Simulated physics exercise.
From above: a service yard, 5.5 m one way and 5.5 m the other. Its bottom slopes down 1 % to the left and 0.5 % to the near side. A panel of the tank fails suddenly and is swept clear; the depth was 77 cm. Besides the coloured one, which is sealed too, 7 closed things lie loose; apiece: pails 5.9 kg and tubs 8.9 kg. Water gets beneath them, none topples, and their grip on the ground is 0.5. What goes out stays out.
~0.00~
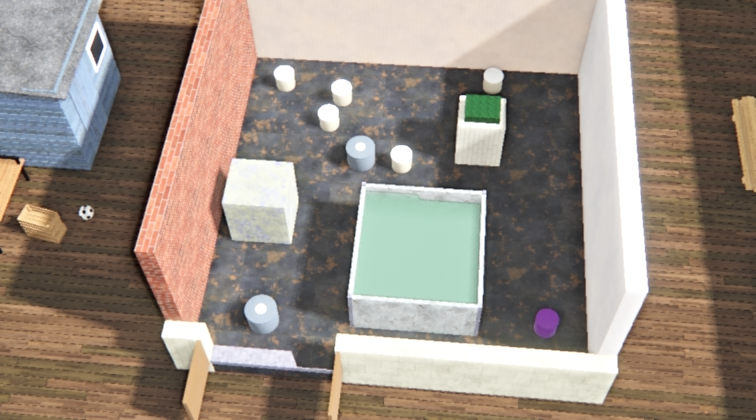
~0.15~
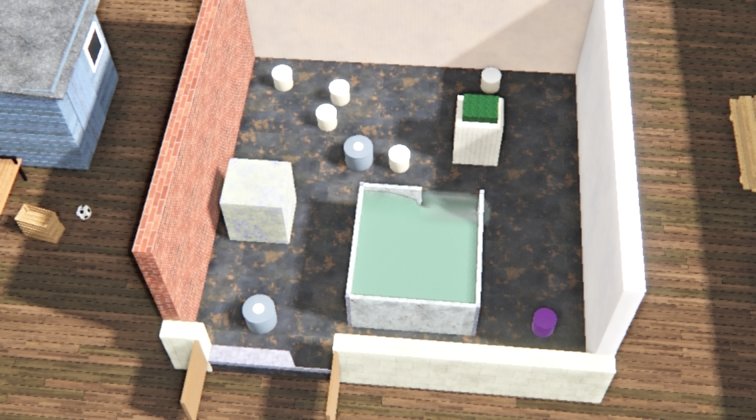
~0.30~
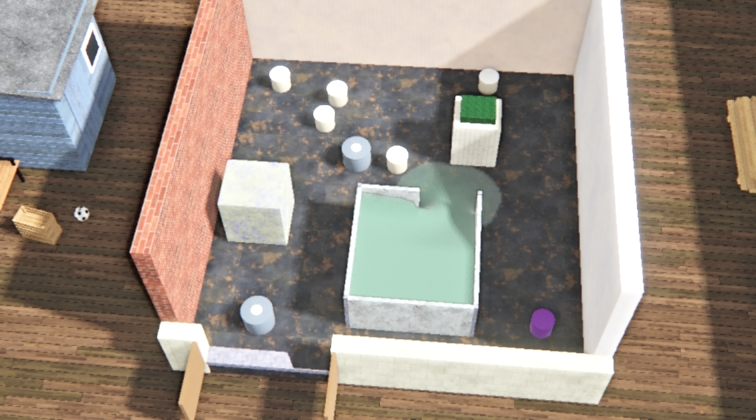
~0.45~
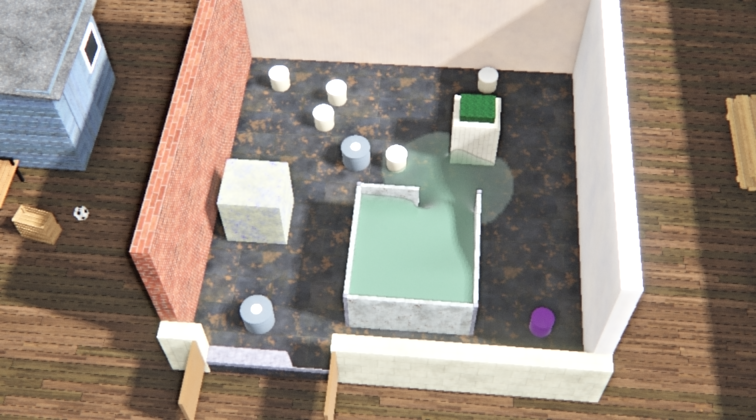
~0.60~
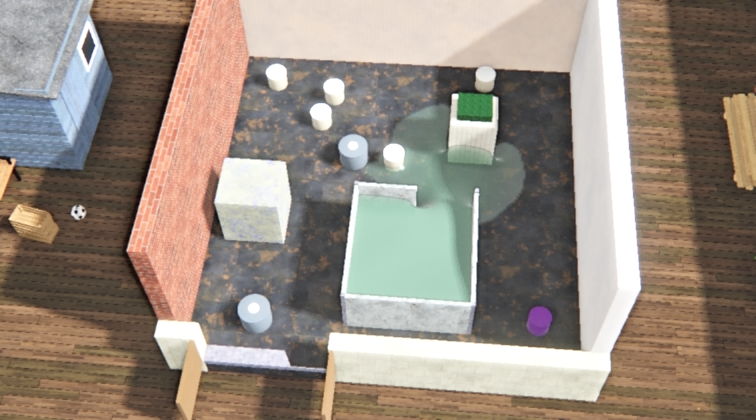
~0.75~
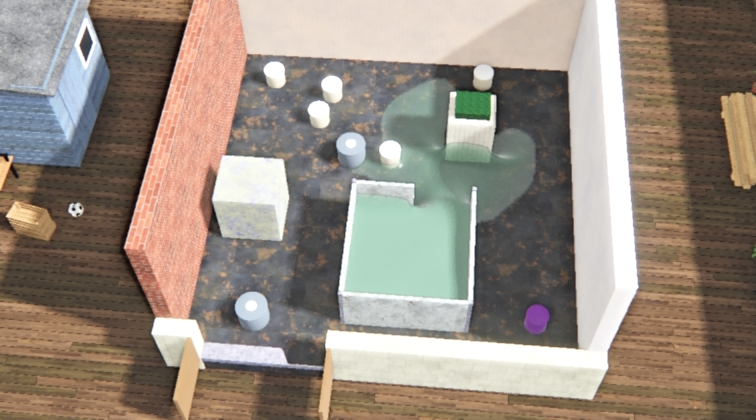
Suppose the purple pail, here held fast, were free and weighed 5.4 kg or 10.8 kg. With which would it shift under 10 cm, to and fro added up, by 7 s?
I expect that only the higher weight holds it.
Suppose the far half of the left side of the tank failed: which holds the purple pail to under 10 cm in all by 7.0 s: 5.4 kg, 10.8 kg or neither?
In that case the lower weight is enough.
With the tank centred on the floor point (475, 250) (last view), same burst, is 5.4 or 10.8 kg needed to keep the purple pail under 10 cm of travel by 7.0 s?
In that case the smaller load will do.
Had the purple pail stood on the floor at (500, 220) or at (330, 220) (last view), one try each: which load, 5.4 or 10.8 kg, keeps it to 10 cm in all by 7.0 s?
In that order: The smaller is enough; only the larger holds.
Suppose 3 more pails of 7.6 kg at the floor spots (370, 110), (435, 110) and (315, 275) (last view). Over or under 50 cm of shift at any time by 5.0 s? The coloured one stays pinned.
In that order: Over, over, less.
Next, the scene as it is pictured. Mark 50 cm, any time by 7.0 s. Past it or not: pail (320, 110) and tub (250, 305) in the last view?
In that order: Past it, short of it.
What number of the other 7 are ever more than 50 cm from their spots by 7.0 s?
5 of them.
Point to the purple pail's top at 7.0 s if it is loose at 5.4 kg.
Around (424, 336).
After 1.4 s the purple pail would be 0 cm from its start with 5.4 kg and 0 cm from its start with 10.8 kg; 0 cm of water round it then.
After 3.1 s the purple pail would be 13 cm from its start with 5.4 kg and 0 cm from its start with 10.8 kg; 5 cm of water round it then.
After 4.9 s the purple pail would be 62 cm from its start with 5.4 kg and 0 cm from its start with 10.8 kg; 6 cm of water round it then.
After 7.0 s the purple pail would be 163 cm from its start with 5.4 kg and 0 cm from its start with 10.8 kg; 8 cm of water round it then.
